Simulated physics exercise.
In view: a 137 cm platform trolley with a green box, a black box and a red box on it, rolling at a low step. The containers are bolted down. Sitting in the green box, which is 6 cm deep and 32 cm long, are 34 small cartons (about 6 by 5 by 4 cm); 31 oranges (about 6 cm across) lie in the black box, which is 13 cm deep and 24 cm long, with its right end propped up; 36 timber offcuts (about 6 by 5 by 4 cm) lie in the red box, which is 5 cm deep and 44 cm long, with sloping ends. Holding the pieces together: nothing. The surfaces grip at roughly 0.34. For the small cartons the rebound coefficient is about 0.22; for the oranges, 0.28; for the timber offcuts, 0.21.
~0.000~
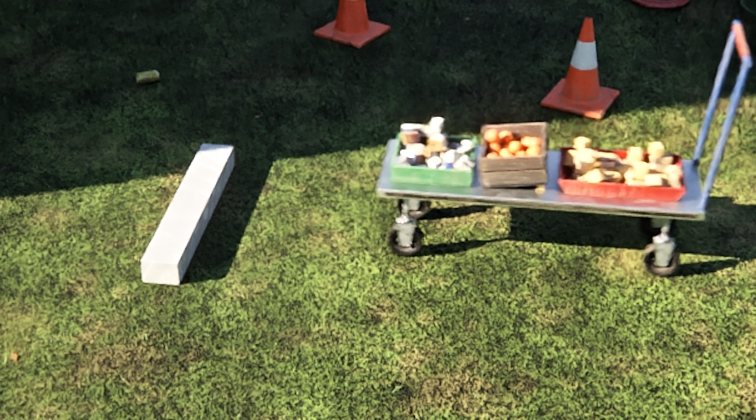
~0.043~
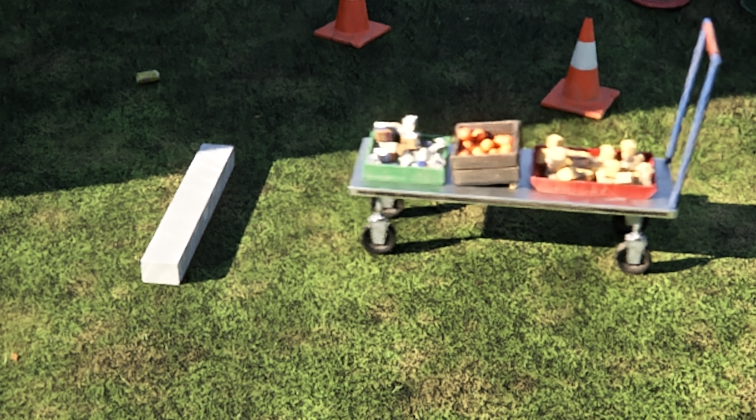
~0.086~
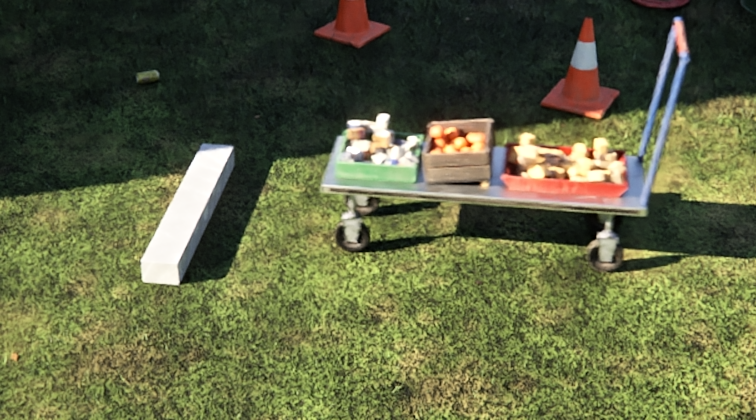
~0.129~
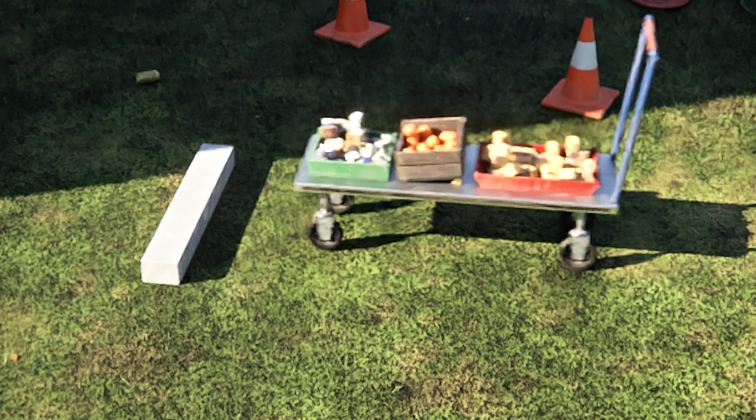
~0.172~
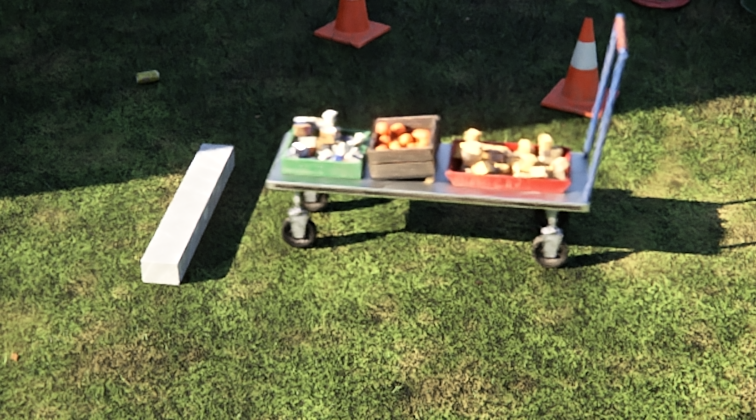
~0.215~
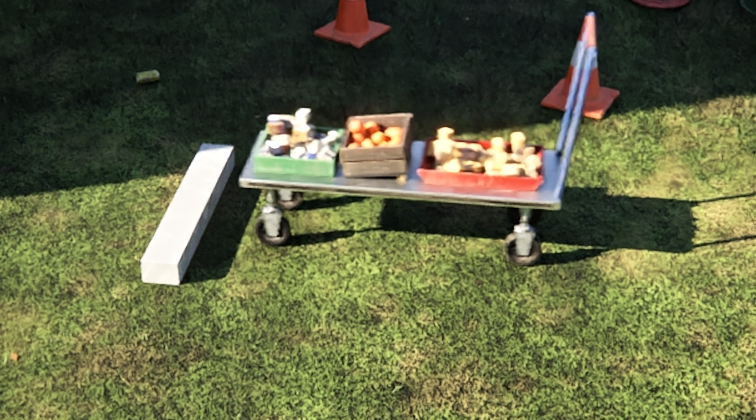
On a sunlit lawn, a platform trolley carrying green, dark and red boxes of small items rolls left towards a white beam.
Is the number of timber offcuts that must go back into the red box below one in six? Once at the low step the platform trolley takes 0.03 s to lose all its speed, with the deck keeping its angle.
No, it is above one in six.
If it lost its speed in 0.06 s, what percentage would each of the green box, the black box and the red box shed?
That way you'd get green box at 30, black box at 10, and red box at 30 percent.
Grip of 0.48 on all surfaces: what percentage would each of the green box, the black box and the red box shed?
In that setup green box sheds 30 percent, black box sheds 10 percent, and red box sheds 30 percent.
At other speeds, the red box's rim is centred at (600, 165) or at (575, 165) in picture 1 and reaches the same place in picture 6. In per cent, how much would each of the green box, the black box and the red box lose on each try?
Losses in order of the tries would be green box 20 and 20 %, black box 0 and 0 %, red box 20 and 20 %.
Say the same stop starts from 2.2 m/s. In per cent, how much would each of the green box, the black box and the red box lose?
Then the green box sheds 20 per cent of its load, the black box 0 per cent, and the red box 20 per cent.
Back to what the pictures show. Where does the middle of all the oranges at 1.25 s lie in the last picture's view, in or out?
Near (315, 143).
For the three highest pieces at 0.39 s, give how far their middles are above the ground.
About 56 cm.
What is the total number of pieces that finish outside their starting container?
25 or so.
After 0.29 s, the wheels strike.
After 0.39 s, the green box is down by 6 of 34, the black box has all 31 and the red box is down by 5 of 36.
After 0.51 s, the green box is down by 9 of 34, the black box is down by 1 of 31 and the red box is down by 6 of 36.
After 0.74 s, the green box is down by 10 of 34, the black box is down by 1 of 31 and the red box is down by 12 of 36.
When it is over (at 1.25 s), the green box is down by 10 of 34, the black box is down by 1 of 31 and the red box is down by 14 of 36. Asked share, 14 of 36, 39 per cent.
